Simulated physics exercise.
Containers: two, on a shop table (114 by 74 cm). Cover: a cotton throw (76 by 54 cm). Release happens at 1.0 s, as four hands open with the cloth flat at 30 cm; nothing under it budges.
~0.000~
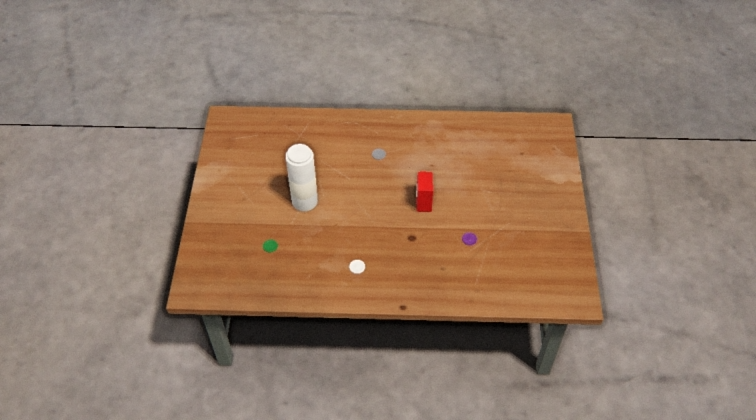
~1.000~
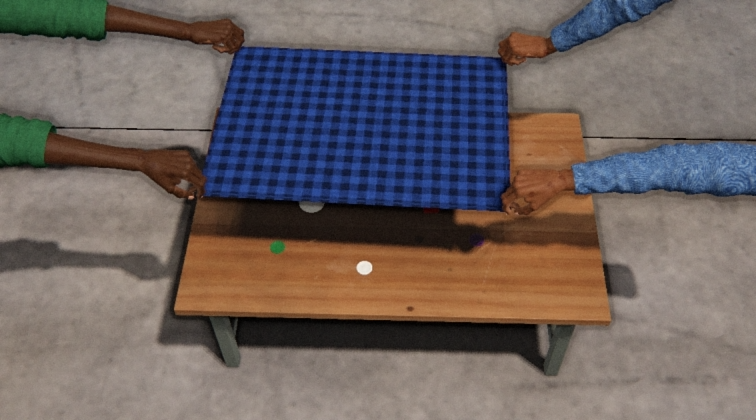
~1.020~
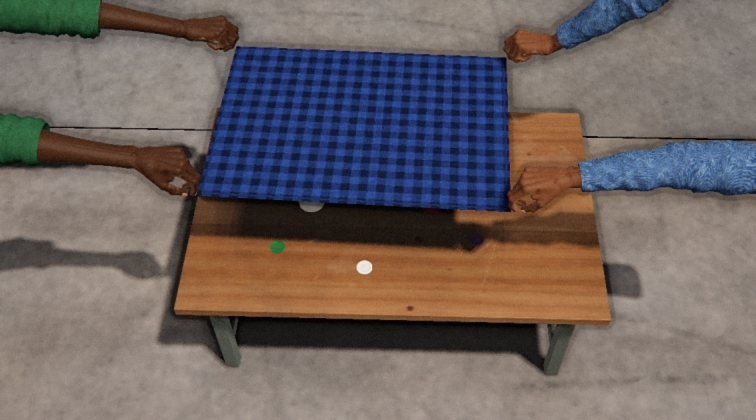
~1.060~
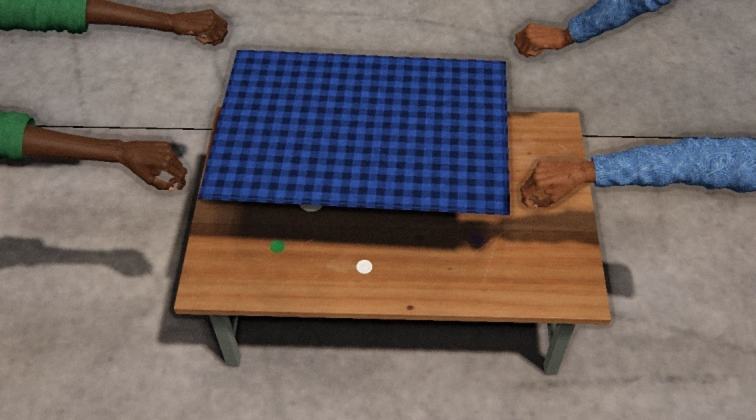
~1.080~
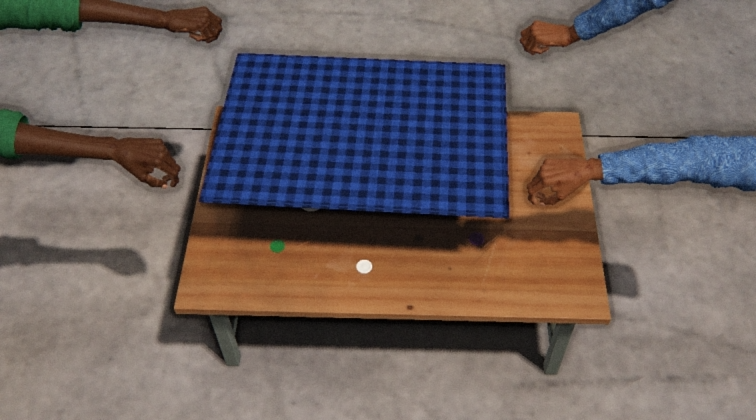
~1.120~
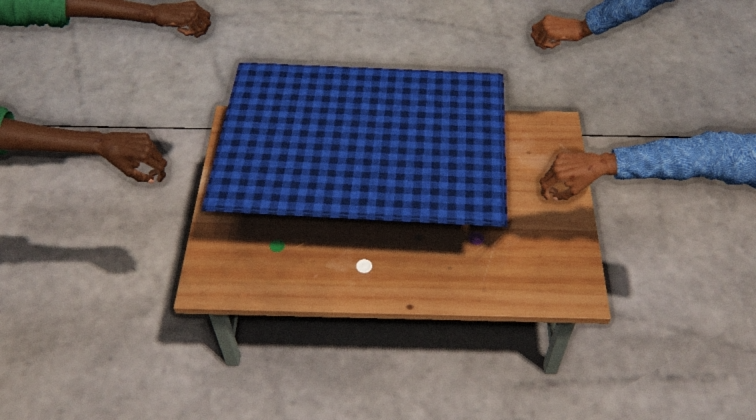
A blue checked cloth is held flat by four hands above a wooden table with a white bottle, a red box and small coloured discs; the hands let go and draw back, and the cloth sinks slightly, still flat.
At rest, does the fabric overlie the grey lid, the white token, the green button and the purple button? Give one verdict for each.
The grey lid will get draped; the white token will remain visible; the green button will remain visible; the purple button will remain visible.
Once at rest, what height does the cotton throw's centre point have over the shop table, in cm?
Roughly 18 cm.
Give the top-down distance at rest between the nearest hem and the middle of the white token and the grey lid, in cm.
Around 10 centimetres for the first one and around 4 centimetres for the second.
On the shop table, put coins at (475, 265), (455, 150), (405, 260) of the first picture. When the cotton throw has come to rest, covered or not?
First spot stays visible, second is overlaid, third stays visible.
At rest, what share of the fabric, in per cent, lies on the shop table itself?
Roughly 30 %.
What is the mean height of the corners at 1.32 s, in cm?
The corners are on average some 0 cm above the surface.
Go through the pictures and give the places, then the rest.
In the first picture, grey lid (379, 154); white token (357, 266); green button (270, 246); purple button (470, 239); white bottle (299, 153), 21 cm tall; red box (425, 181), 10 cm tall.
In the second picture, cotton throw corners (197, 195) (237, 46) (506, 58) (511, 212); highest point 30 cm, lowest 30 cm.
In the third picture, cotton throw corners (197, 196) (237, 47); highest point 30 cm, lowest 30 cm.
In the fourth picture, cotton throw corners (198, 199) (237, 50); highest point 28 cm, lowest 28 cm.
In the fifth picture, cotton throw corners (199, 202) (238, 53); highest point 27 cm, lowest 27 cm.
In the sixth picture, cotton throw corners (202, 211) (240, 63) (503, 74) (507, 227); highest point 23 cm, lowest 23 cm.
By 1.3 s, 25 % of it is down, spanning 69 by 50 cm, above grey lid.
By 1.5 s, 25 % of it is down, spanning 68 by 48 cm, above grey lid.
By 1.7 s, 25 % of it is down, spanning 69 by 48 cm, above grey lid.
By 1.9 s, 30 % of it is down, spanning 69 by 48 cm, above grey lid.
By 2.7 s, 30 % of it is down, spanning 69 by 48 cm, above grey lid.
